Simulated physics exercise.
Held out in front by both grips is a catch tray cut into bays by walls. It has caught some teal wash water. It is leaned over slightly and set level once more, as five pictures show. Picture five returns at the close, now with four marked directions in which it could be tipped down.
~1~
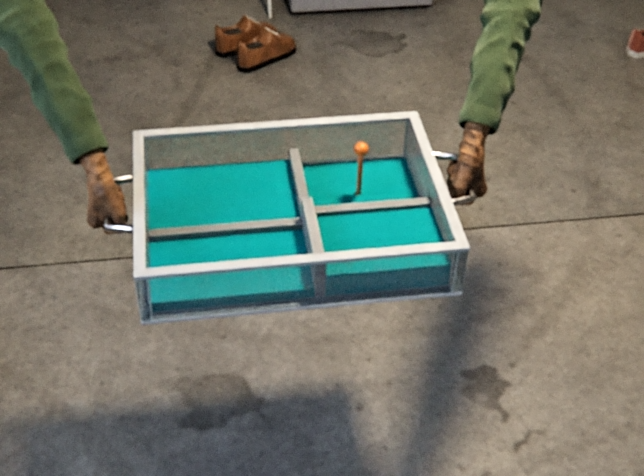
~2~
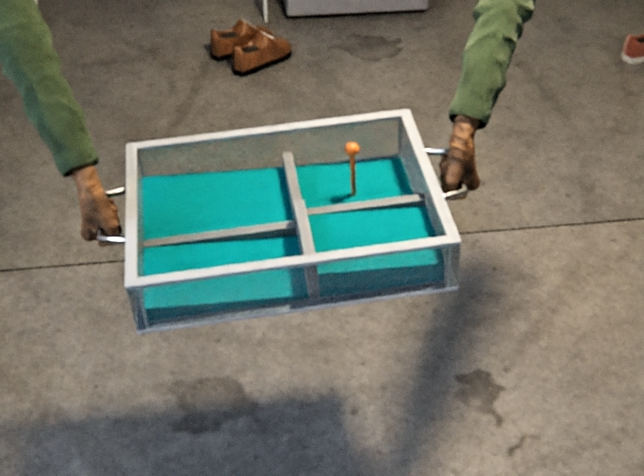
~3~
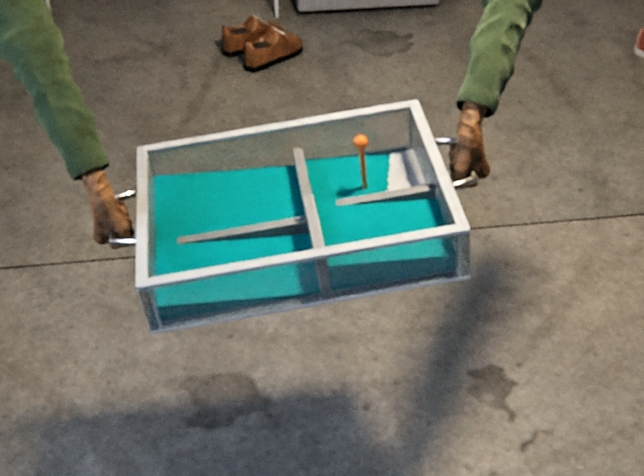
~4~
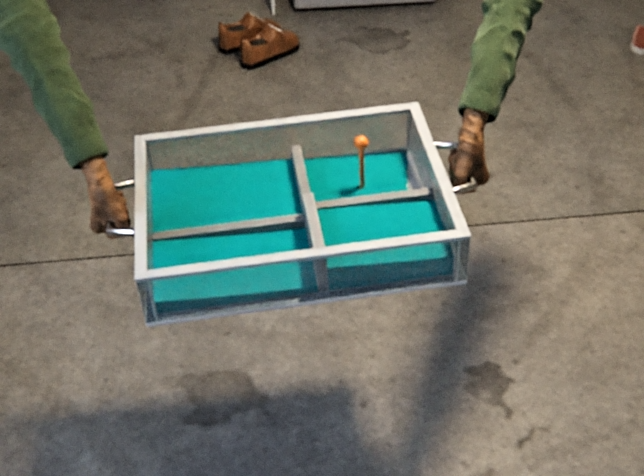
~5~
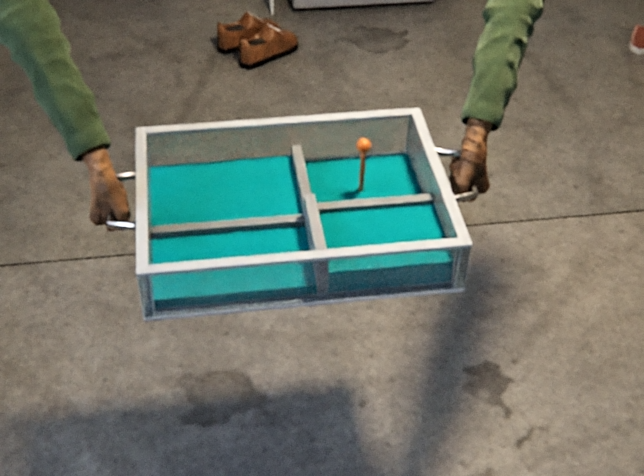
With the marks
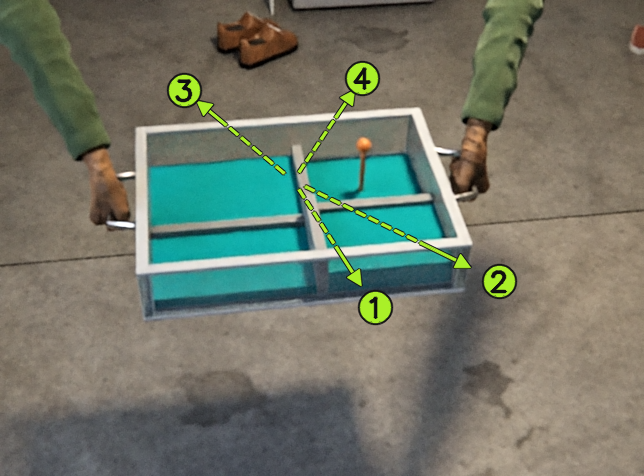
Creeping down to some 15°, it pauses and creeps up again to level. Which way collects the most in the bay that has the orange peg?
Take 4.
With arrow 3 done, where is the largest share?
The back left bay.
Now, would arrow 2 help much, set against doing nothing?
No, hardly at all.
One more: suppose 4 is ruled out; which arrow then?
Arrow 3.
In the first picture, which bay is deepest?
That is the front right bay.
In lime, 1 ends at (358, 281); 2 ends at (465, 264); 3 ends at (201, 104); 4 ends at (351, 94).
If 1 is chosen, about 7 % of the liquid ends in the peg's bay; nothing spills.
If 2 is chosen, about 7 % of the liquid ends in the peg's bay; nothing spills.
If 3 is chosen, about 20 % of the liquid ends in the peg's bay; nothing spills.
If 4 is chosen, about 36 % of the liquid ends in the peg's bay; nothing spills.
